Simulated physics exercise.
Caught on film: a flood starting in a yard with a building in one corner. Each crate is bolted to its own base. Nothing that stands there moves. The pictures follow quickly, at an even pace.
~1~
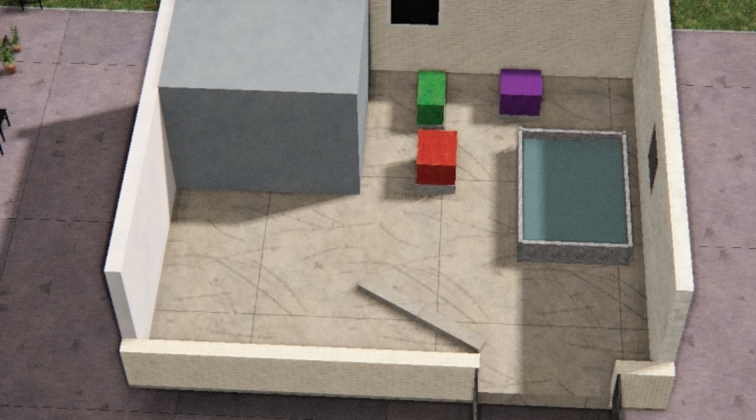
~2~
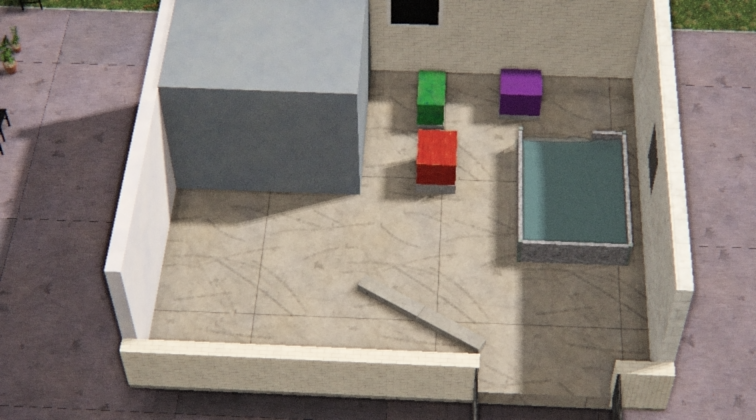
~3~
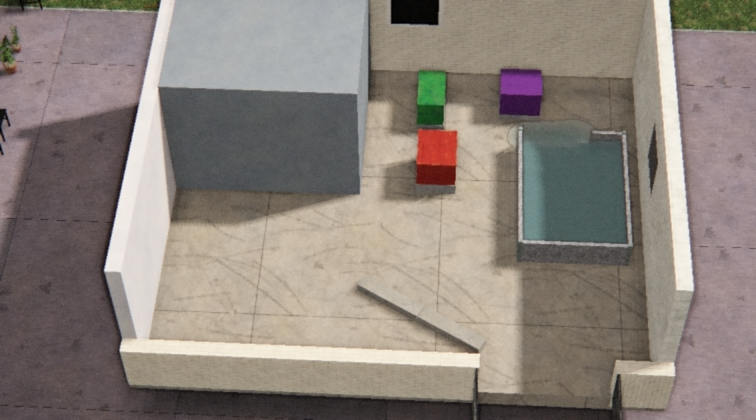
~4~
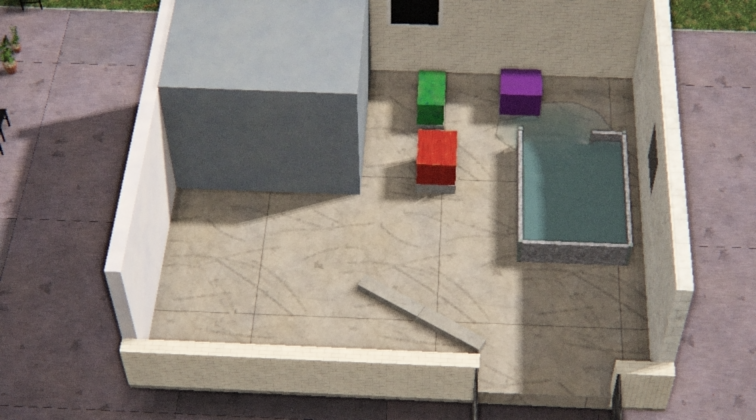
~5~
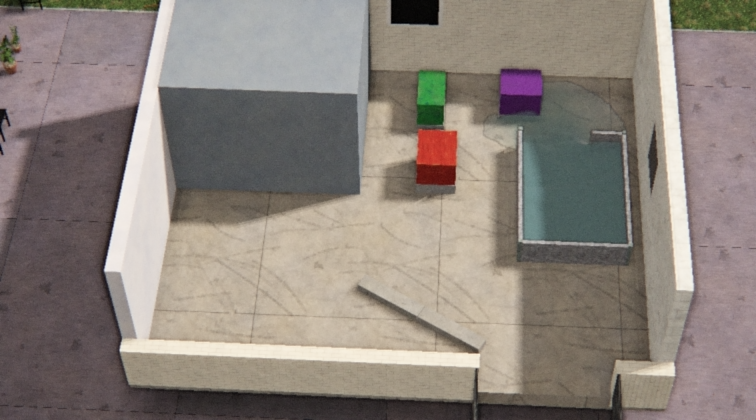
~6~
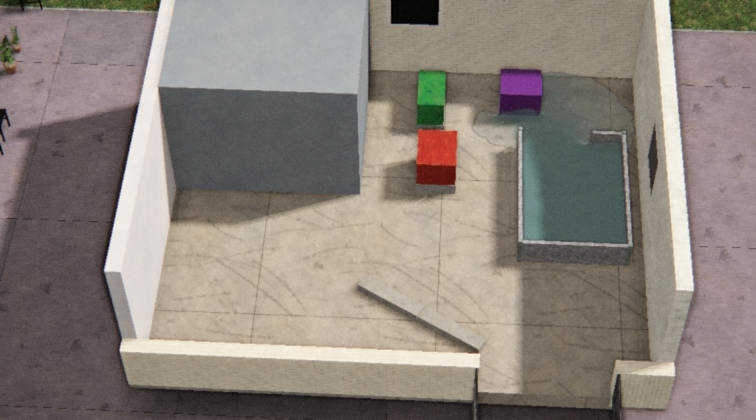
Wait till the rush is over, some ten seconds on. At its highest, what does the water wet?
In the end: The purple crate is wetted; the red crate escapes dry; the green crate is wetted.
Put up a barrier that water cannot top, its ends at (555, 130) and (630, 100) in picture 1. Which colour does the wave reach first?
That is the purple crate.
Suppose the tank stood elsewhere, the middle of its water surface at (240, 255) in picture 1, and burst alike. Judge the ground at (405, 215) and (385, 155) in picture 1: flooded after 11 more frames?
As listed: Wet, dry.
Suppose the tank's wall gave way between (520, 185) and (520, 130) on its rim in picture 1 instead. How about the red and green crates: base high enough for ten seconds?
One by one: The red one is soaked; the green one is wetted.
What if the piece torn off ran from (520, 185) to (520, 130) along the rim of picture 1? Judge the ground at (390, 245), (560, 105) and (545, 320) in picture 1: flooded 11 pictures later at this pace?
In that order: Awash, not flooded, free of water.
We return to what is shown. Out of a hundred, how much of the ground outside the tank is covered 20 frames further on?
Roughly 25 per cent.
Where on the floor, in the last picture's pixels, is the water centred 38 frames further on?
At about (516, 167).
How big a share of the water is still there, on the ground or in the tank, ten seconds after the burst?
Some 96 per cent.
A moment on, water covers 10 % of the floor; the purple crate water round its plinth, the red crate water round its plinth, the green crate water round its plinth.
Next, water covers 20 % of the floor; the purple crate water round its plinth, the red crate water round its plinth, the green crate water round its plinth.
Then, water covers 25 % of the floor; the purple crate water round its plinth, the red crate water round its plinth, the green crate water round its plinth.
Later, water covers 45 % of the floor; the purple crate water round its plinth, the red crate water round its plinth, the green crate water round its plinth.
In the end, water covers 70 % of the floor; the purple crate was topped, the red crate stayed above the water, the green crate was topped.
